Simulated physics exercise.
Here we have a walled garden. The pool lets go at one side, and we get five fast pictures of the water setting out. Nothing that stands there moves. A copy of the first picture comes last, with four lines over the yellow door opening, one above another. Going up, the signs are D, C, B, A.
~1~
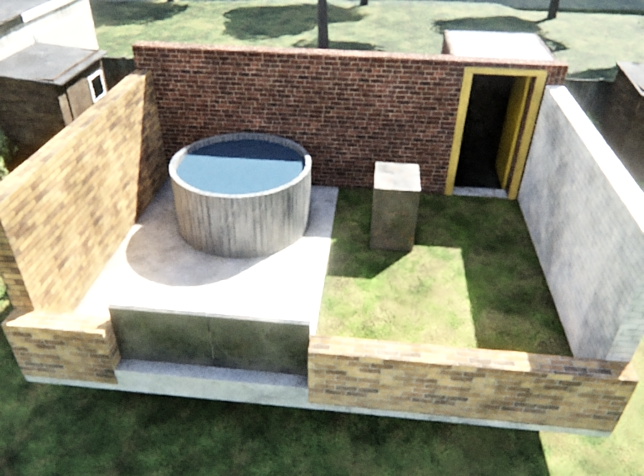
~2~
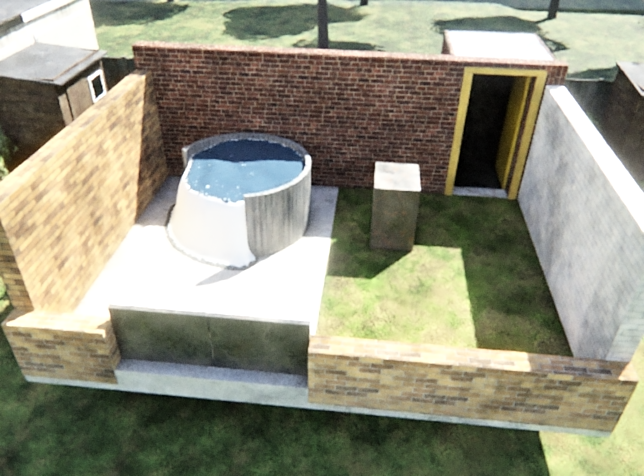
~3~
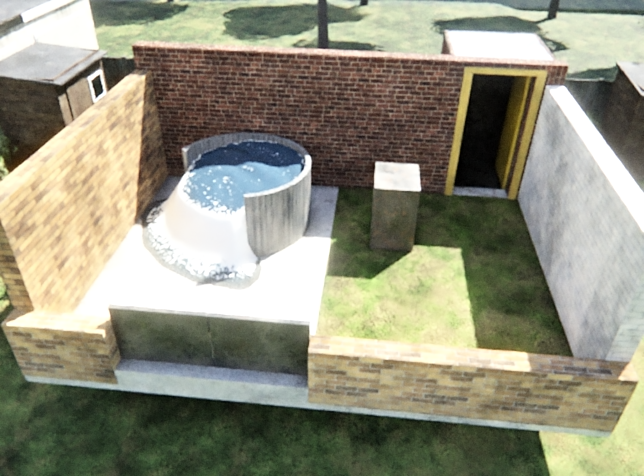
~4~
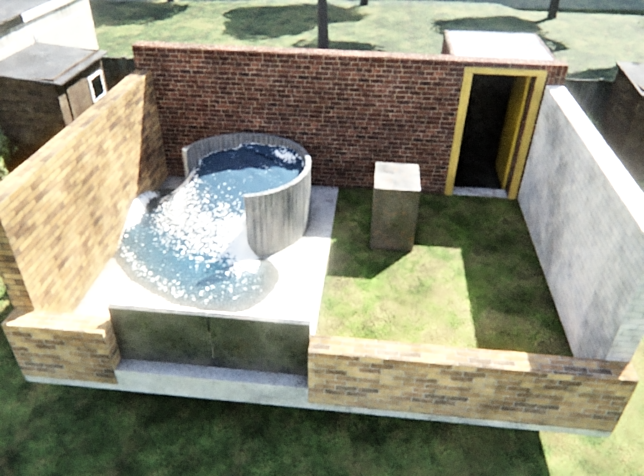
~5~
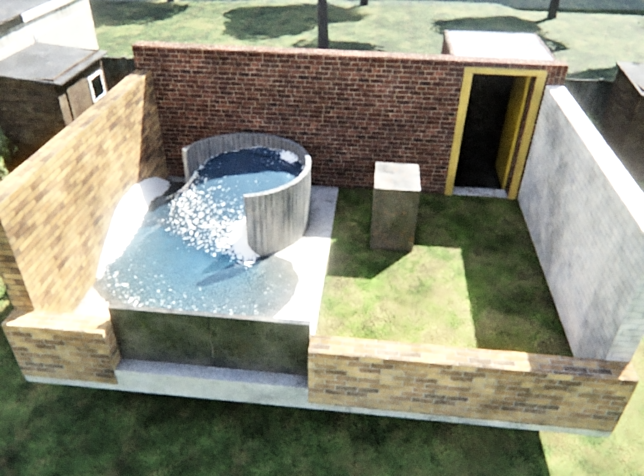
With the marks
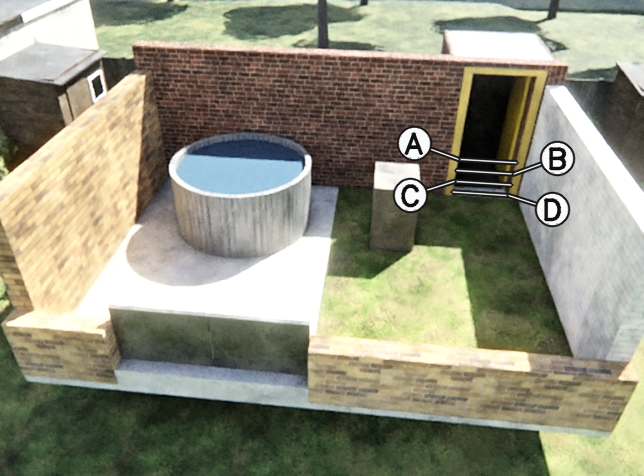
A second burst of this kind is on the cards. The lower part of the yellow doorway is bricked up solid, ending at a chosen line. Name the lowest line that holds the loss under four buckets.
I would pick line C.
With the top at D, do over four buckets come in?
Yes, that goes wrong.
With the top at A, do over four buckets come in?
No.
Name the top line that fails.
The answer is D.
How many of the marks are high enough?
Three of the four.
On the marked copy, A at (487, 161); B at (485, 172); C at (482, 183); D at (480, 193); from the bottom up D, C, B, A.
If A is chosen, nothing gets over.
If B is chosen, nothing gets over.
If C is chosen, nothing gets over.
If D is chosen, some 15 bucketfuls get in.
